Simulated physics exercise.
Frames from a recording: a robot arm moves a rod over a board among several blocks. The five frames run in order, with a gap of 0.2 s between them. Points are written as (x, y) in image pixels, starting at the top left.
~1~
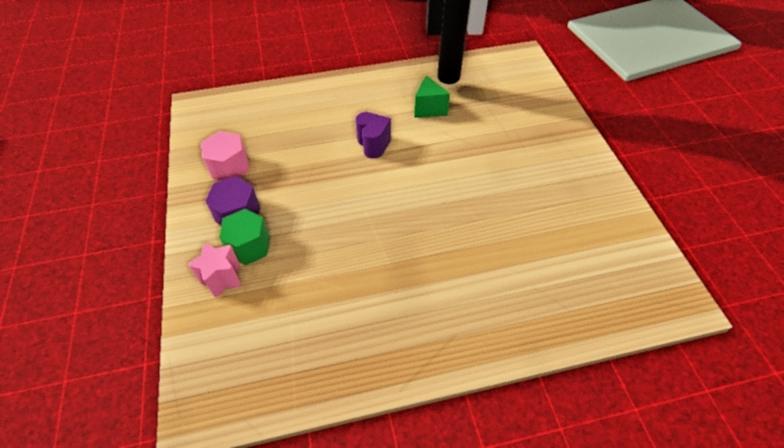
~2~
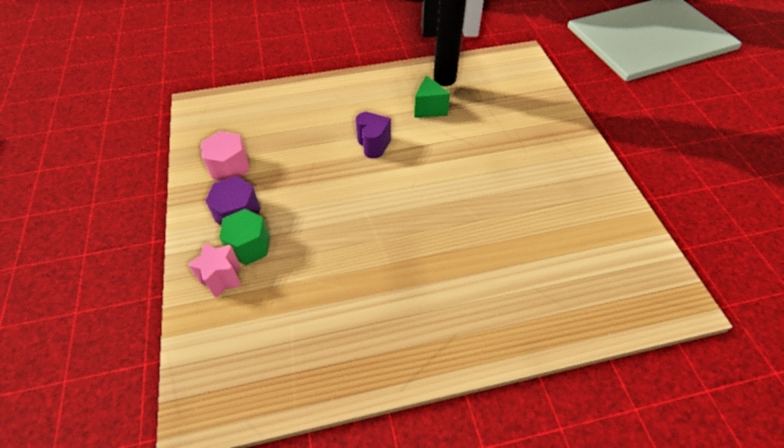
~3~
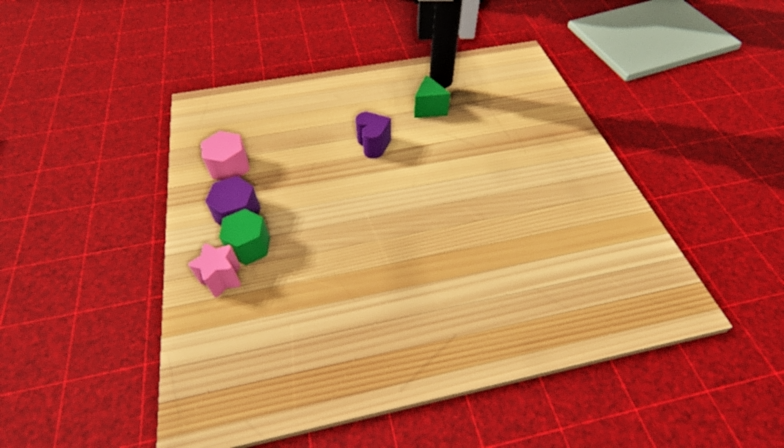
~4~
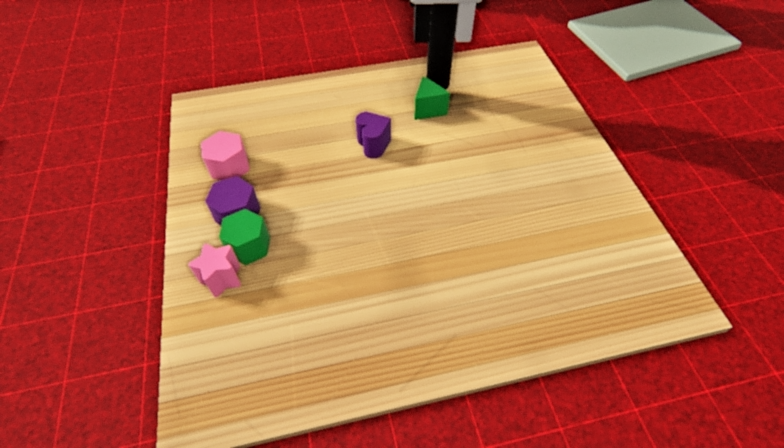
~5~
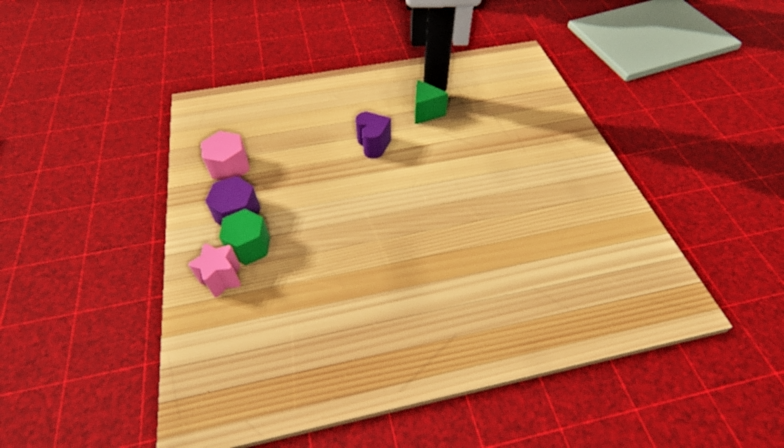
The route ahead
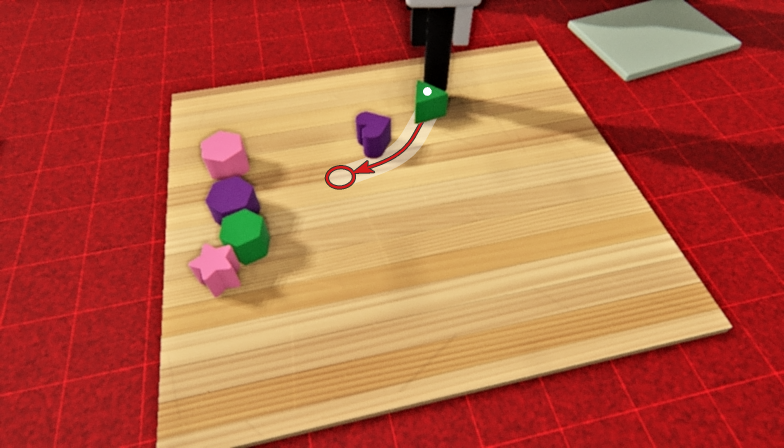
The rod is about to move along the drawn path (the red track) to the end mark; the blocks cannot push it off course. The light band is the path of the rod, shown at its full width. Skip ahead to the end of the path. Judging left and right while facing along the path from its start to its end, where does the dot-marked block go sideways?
It slides leftward.
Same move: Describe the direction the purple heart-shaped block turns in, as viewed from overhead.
Overhead view: Clockwise.
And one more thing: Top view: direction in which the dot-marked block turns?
It twists anticlockwise.
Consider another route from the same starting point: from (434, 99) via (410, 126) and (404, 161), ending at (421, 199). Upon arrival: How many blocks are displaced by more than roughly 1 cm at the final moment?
Count: One.
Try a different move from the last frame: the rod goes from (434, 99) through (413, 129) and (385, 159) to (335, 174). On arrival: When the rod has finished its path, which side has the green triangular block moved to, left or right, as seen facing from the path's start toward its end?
Slides left.
Path on the board, from (434, 99) over (417, 130) and (389, 159) to (340, 177); the dot is on the green triangular block.
What follows on the original path. One third of the way, rod at (418, 120); green triangular block at (413, 125), turned 25° anticlockwise.
Two thirds of the way, rod at (388, 150); purple heart-shaped block at (368, 124), turned 20° clockwise; green triangular block at (397, 156), turned 60° anticlockwise.
At the end, rod at (339, 167); purple heart-shaped block at (364, 125), turned 35° clockwise; green triangular block at (396, 157), turned 65° anticlockwise.
